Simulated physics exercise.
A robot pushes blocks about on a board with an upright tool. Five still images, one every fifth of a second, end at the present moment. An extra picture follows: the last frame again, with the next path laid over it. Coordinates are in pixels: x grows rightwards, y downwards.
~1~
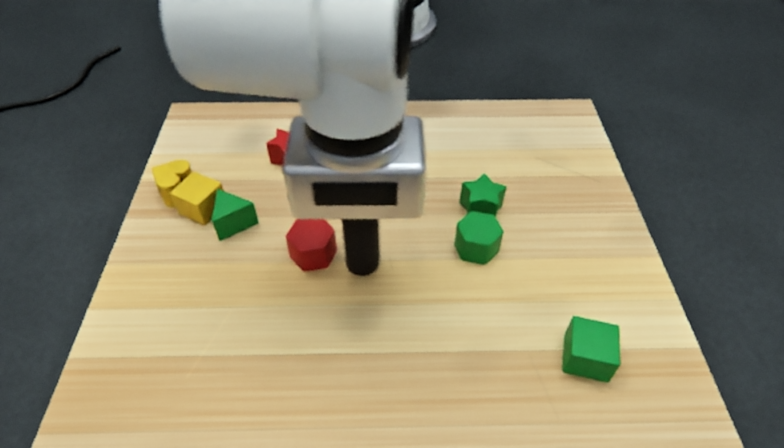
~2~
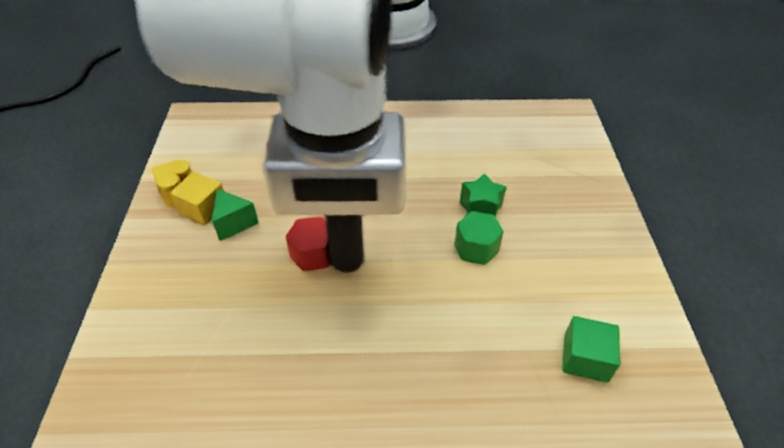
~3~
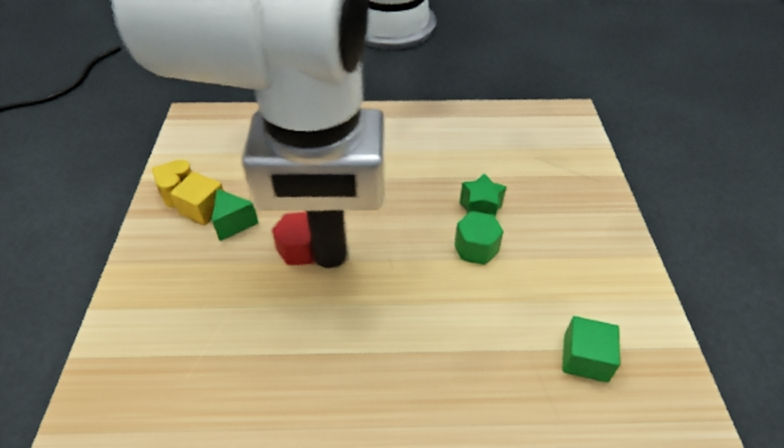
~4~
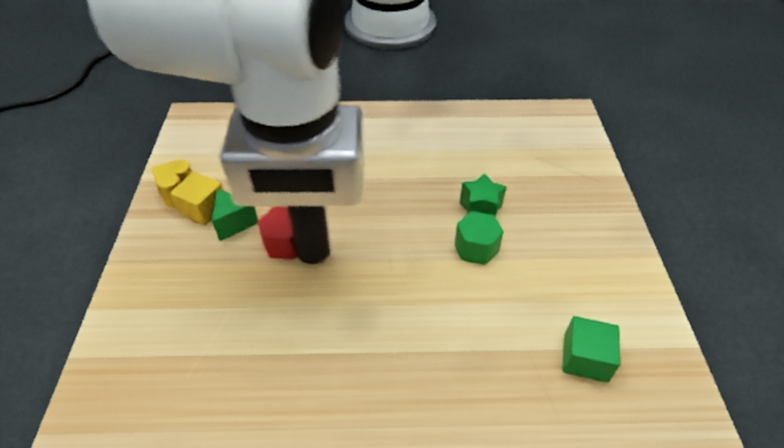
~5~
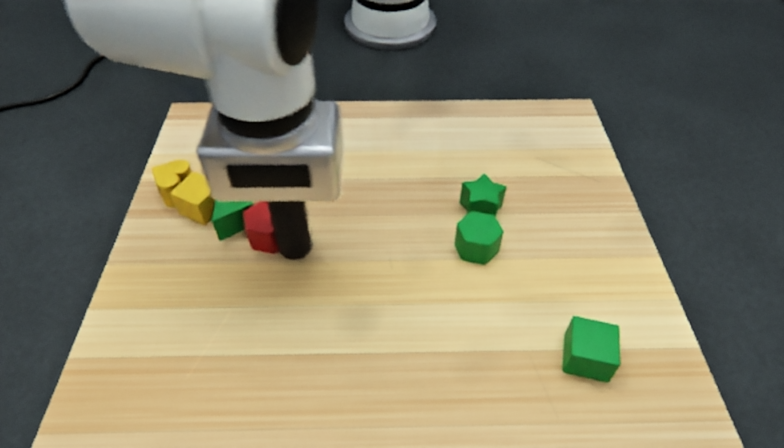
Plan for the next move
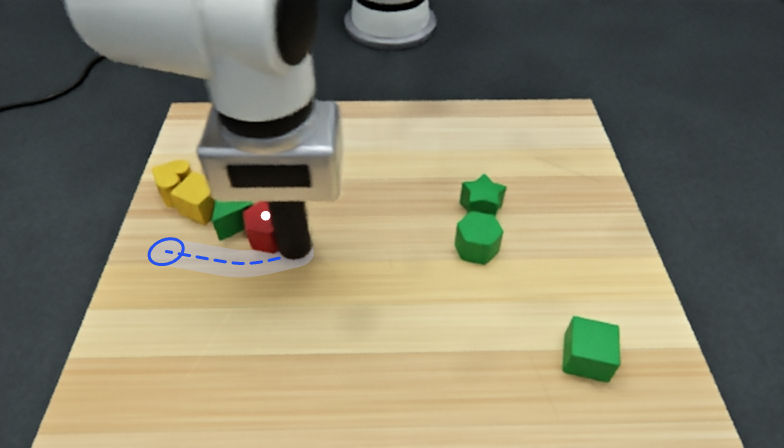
A white robot arm with an upright black tool pushed a red hexagon left across a wooden board, bringing it up beside a green triangle near two yellow blocks, while the green blocks stayed still.
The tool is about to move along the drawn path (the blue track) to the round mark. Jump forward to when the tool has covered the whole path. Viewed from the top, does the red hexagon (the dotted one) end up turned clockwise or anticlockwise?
Viewed from above, clockwise.
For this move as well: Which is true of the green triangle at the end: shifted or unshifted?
Shifted.
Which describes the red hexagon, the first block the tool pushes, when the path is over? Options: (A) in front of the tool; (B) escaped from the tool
Correct choice: B.
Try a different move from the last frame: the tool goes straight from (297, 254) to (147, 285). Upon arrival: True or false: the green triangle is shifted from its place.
The statement is correct.
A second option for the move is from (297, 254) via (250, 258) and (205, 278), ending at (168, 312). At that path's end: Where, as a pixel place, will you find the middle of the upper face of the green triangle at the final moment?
I'd say the green triangle ends with its top centre at (221, 189).
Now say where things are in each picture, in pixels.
Lower end of the tool at (363, 263), tops of blocks, yellow heart block at (169, 172), yellow four-sided block at (195, 187), green triangle at (228, 204), red hexagon at (310, 233), in the first picture.
Tool at (347, 259), blocks as before, in the second picture.
Tool at (331, 255), red hexagon at (296, 228), in the third picture.
Tool at (314, 251), red hexagon at (281, 222), in the fourth picture.
Tool at (296, 247), yellow heart block at (169, 172), yellow four-sided block at (195, 187), green triangle at (228, 204), red hexagon at (266, 216), in the fifth picture.
The drawn path runs from (297, 254) through (229, 262) to (166, 251); the dot is on the red hexagon.
The first path, step by step. One third of the way, tool at (249, 256); yellow four-sided block at (193, 185), turned 15° anticlockwise; green triangle at (226, 196); red hexagon at (251, 213), turned 35° clockwise.
Two thirds of the way, tool at (205, 252); yellow four-sided block at (193, 185), turned 15° anticlockwise; green triangle at (226, 195); red hexagon at (250, 213), turned 40° clockwise.
At the end, tool at (163, 245); yellow heart block not moved; yellow four-sided block at (193, 185), turned 15° anticlockwise; green triangle at (226, 195); red hexagon at (250, 213), turned 40° clockwise.
